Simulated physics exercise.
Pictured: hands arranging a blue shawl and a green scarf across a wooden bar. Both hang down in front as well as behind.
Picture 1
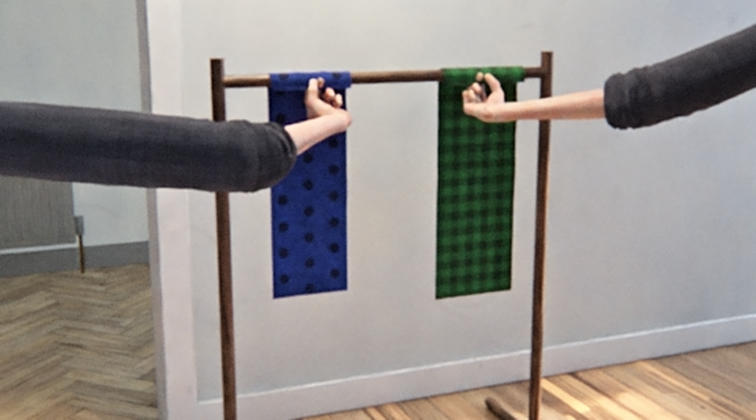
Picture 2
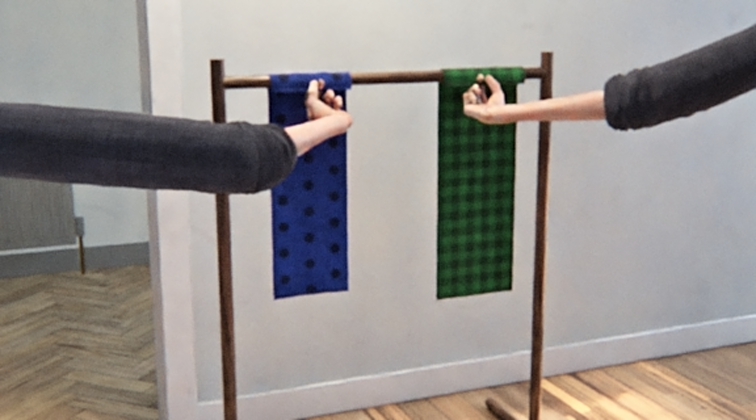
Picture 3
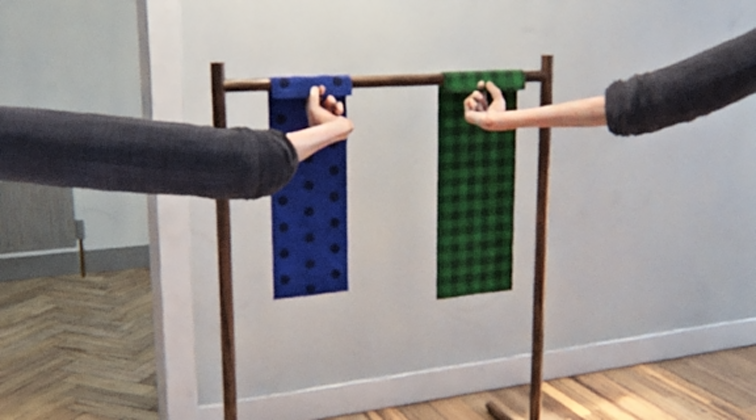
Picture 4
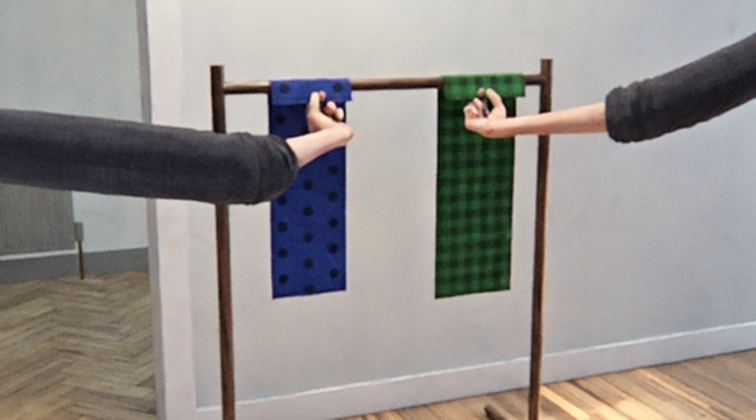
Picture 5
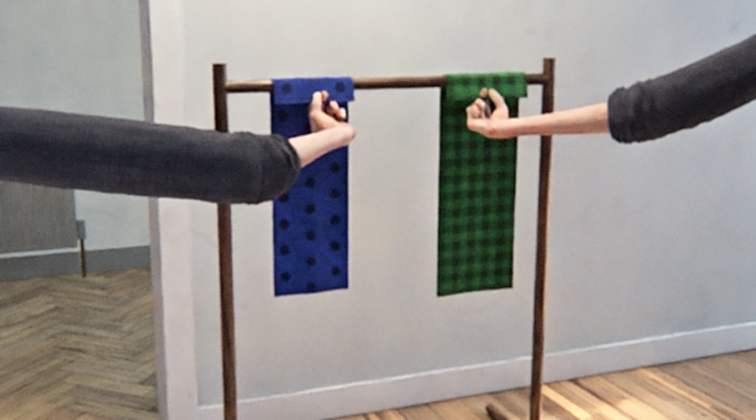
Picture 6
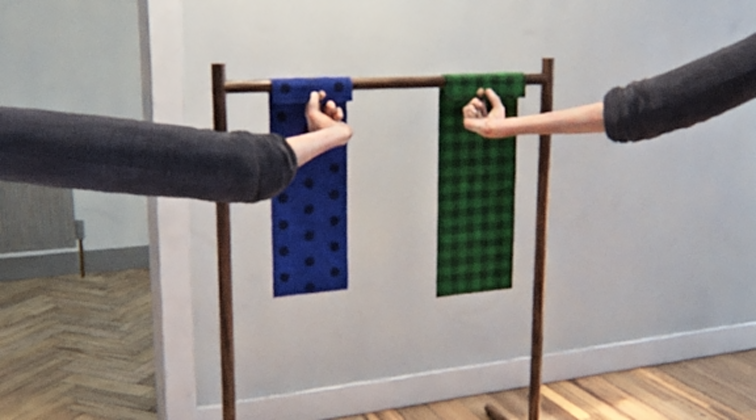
Two hands gripped a blue dotted cloth on the left and a green checkered one on the right, both draped over a wooden bar, and drew their short front flaps down slightly before staying nearly still.
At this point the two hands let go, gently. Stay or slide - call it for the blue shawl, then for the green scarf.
Blue shawl - slide; green scarf - slide.
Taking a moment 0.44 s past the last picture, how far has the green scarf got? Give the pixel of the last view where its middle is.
You'd spot it close to (472, 339) at that time.
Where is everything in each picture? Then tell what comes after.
Shawl front hem (332, 83), back hem (329, 287); scarf front hem (465, 78), back hem (455, 292), in the first frame.
Shawl front hem (332, 84); scarf front hem (465, 80), in the second frame.
Shawl front hem (333, 90); scarf front hem (466, 87), in the third frame.
Shawl front hem (333, 97); scarf front hem (466, 94), in the fourth frame.
Shawl front hem (335, 96); scarf front hem (469, 94), in the fifth frame.
Shawl front hem (333, 96), back hem (330, 286), front far shorter than the back; scarf front hem (466, 94), back hem (456, 290), front far shorter than the back, in the sixth frame.
Then, 0.44 s after the last picture, shawl clear of the rail and dropping near (311, 341); scarf clear of the rail and dropping near (472, 339).
Then, 0.68 s after the last picture, shawl in a heap on the floor; scarf in a heap on the floor.
At rest, shawl in a heap on the floor; scarf in a heap on the floor. The blue shawl is pulled off by its long side and the green scarf slides off.
